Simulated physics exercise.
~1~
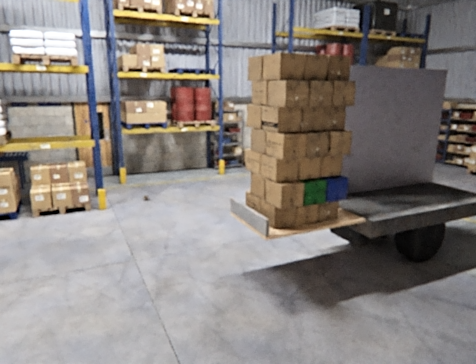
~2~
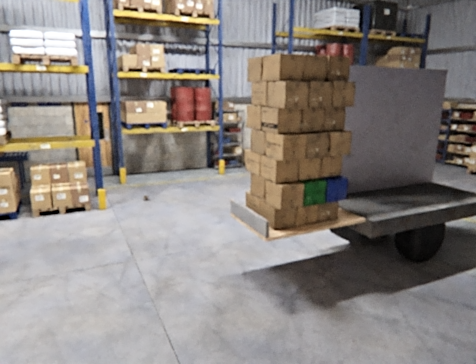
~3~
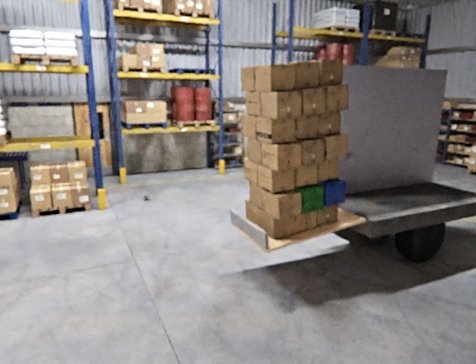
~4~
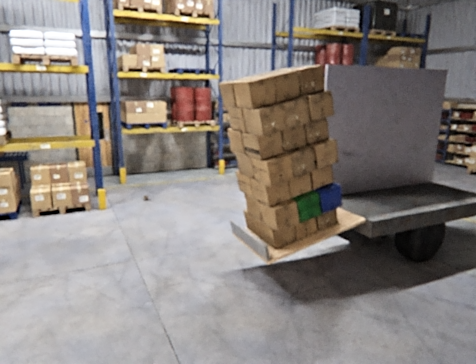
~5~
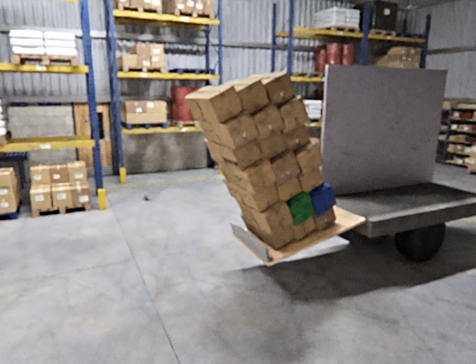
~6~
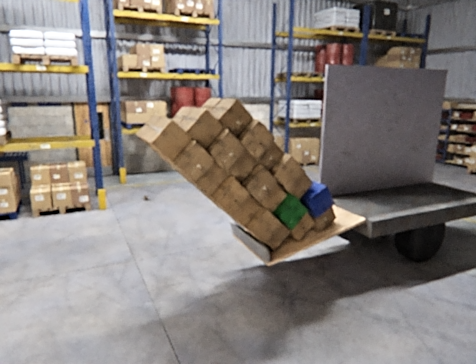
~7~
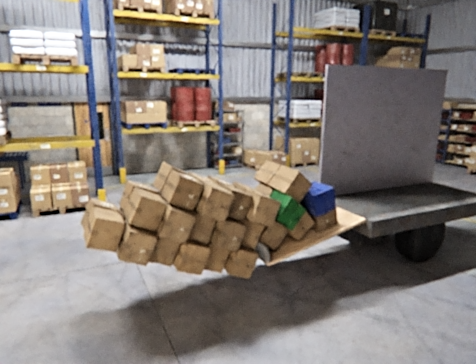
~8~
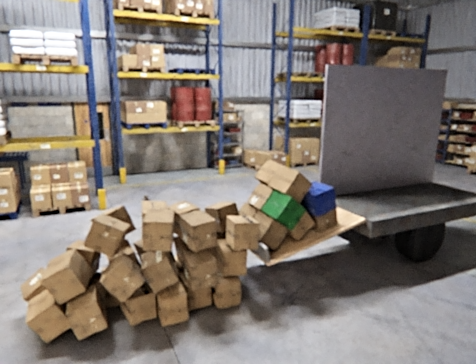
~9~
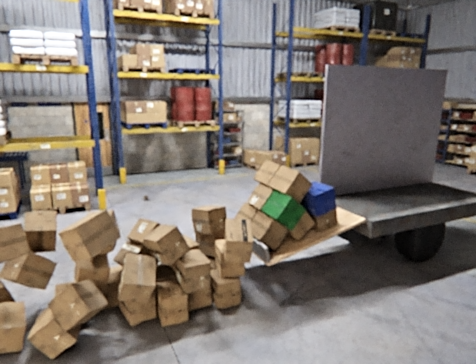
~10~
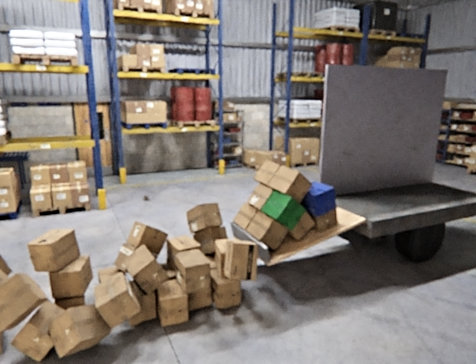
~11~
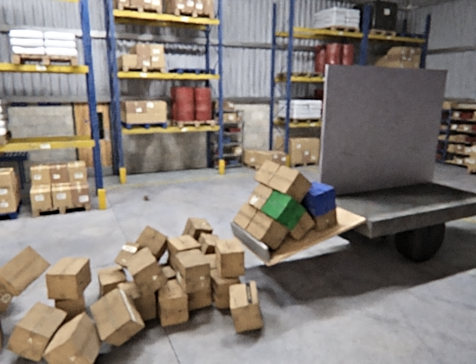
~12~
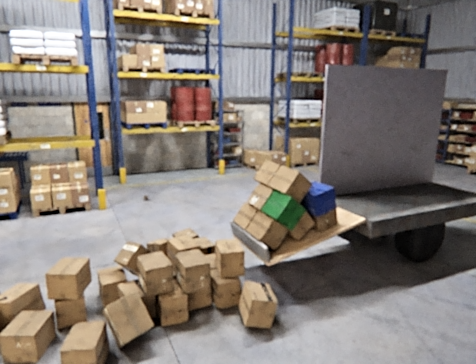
A tall stack of cartons topples left off a tilting platform, leaving a few aboard.
